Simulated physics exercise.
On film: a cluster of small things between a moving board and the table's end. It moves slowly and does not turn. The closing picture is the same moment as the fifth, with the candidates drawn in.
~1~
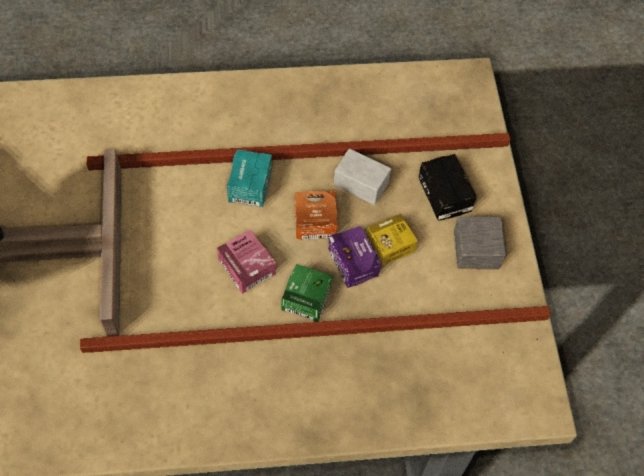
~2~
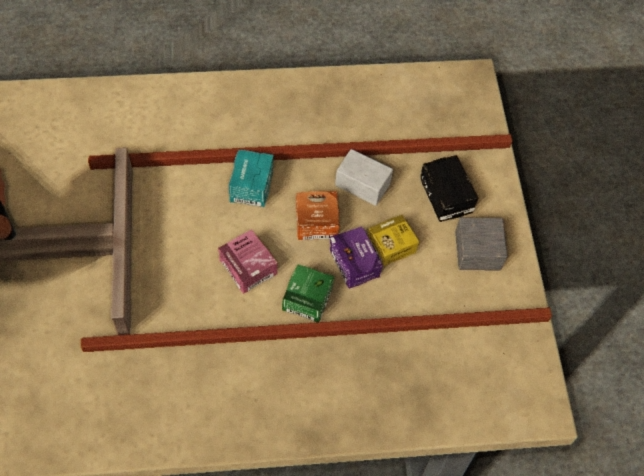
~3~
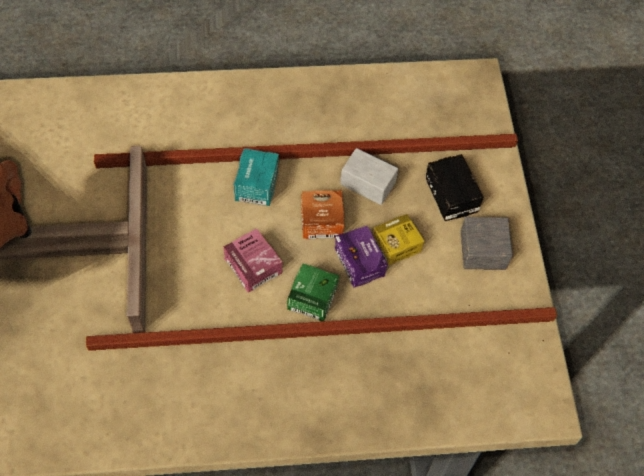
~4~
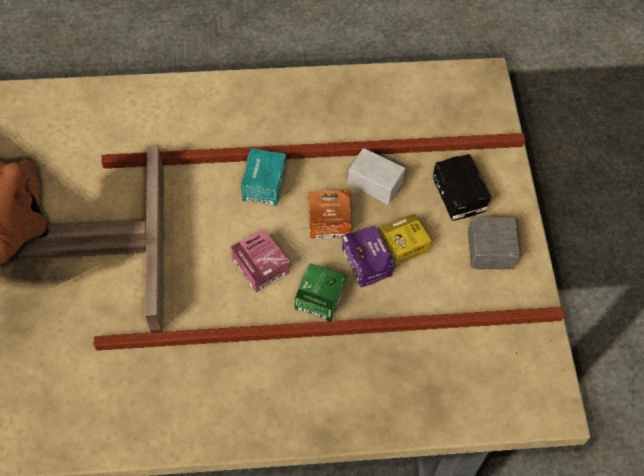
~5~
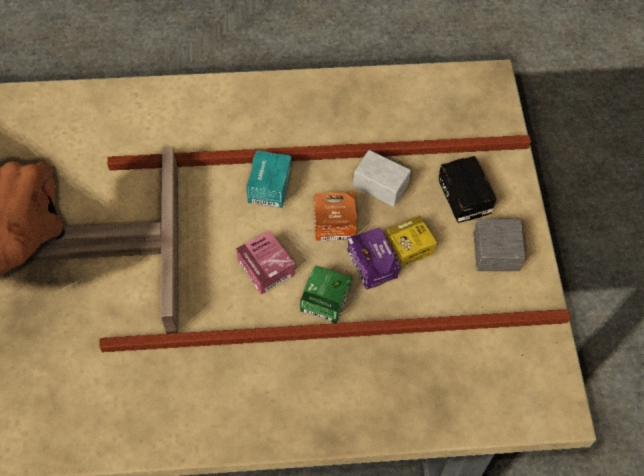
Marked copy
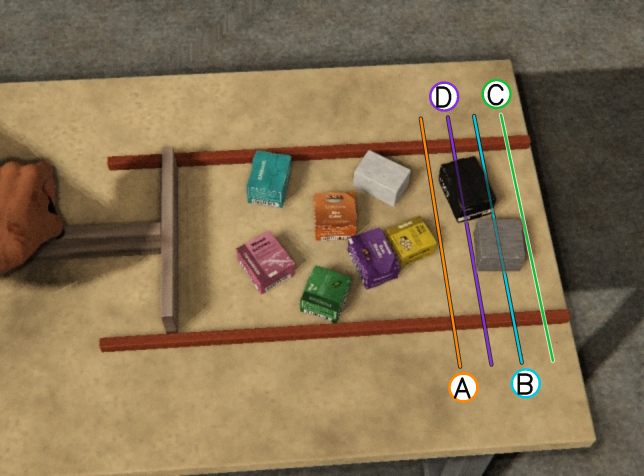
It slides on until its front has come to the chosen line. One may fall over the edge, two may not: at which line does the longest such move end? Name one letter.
It should halt at A.
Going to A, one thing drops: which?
The grey block.
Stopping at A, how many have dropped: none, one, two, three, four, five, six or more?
In all, one.
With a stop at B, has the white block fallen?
By then, yes.
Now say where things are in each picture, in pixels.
In the first picture, yellow packet (392, 240); black box (447, 187); board (108, 229).
In the second picture, board (119, 228); purple packet (356, 257).
In the third picture, board (134, 226); orange packet (322, 215).
In the fourth picture, board (152, 226); grey block (493, 243).
In the fifth picture, board (167, 227); yellow packet (411, 241); black box (466, 189); white block (382, 179).
On the marked copy, A at (439, 233); B at (496, 230); C at (525, 229); D at (468, 232).
Following A. Soon after the start, board (266, 222); green box (334, 296); turquoise box (288, 177).
Later, board (364, 216); grey block (508, 244); black box (476, 187).
In the end, board (439, 212); grey block over the edge; yellow packet (539, 242); one fallen.
As for the rest, B drops five; C drops five; D drops two.
